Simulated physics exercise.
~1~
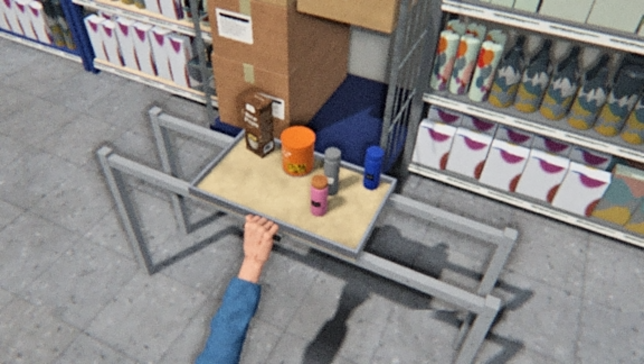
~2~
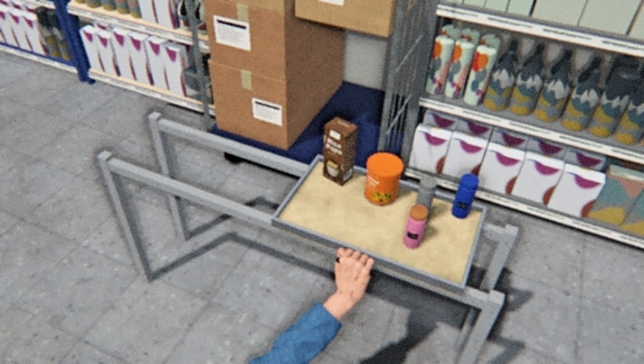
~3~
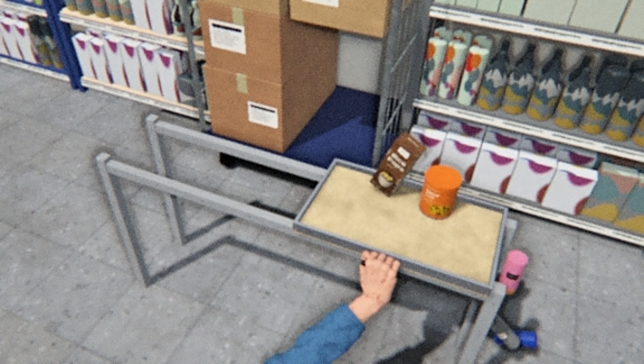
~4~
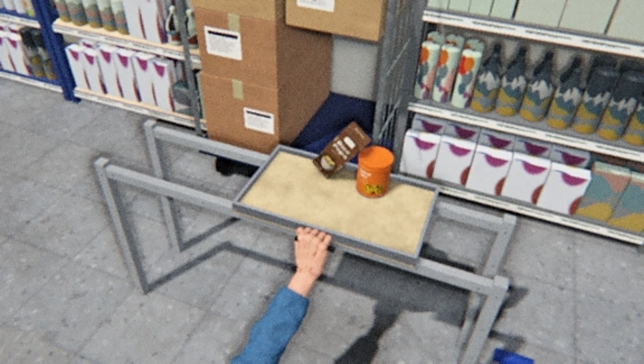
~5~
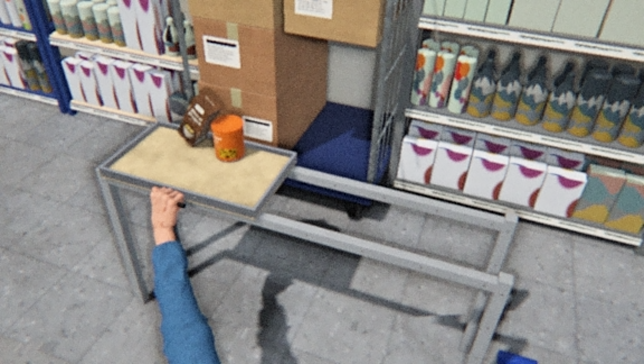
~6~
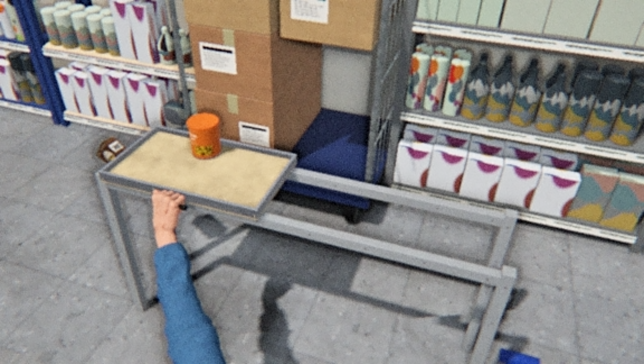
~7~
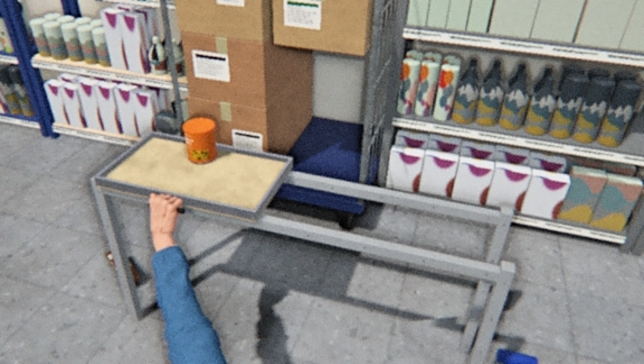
To begin with, a hand grips the front of a sand-coloured sliding tray in a store aisle, carrying a brown carton, an orange tin and grey, blue and pink shakers. The hand moves the tray right along its metal frame, everything still standing. At the right end, the three shakers go over the edge and the carton tilts. The tray is then moved back left, with the carton leaning beside the upright tin. At the left end, the carton tumbles over the side and drops to the floor, leaving only the orange tin upright on the tray.
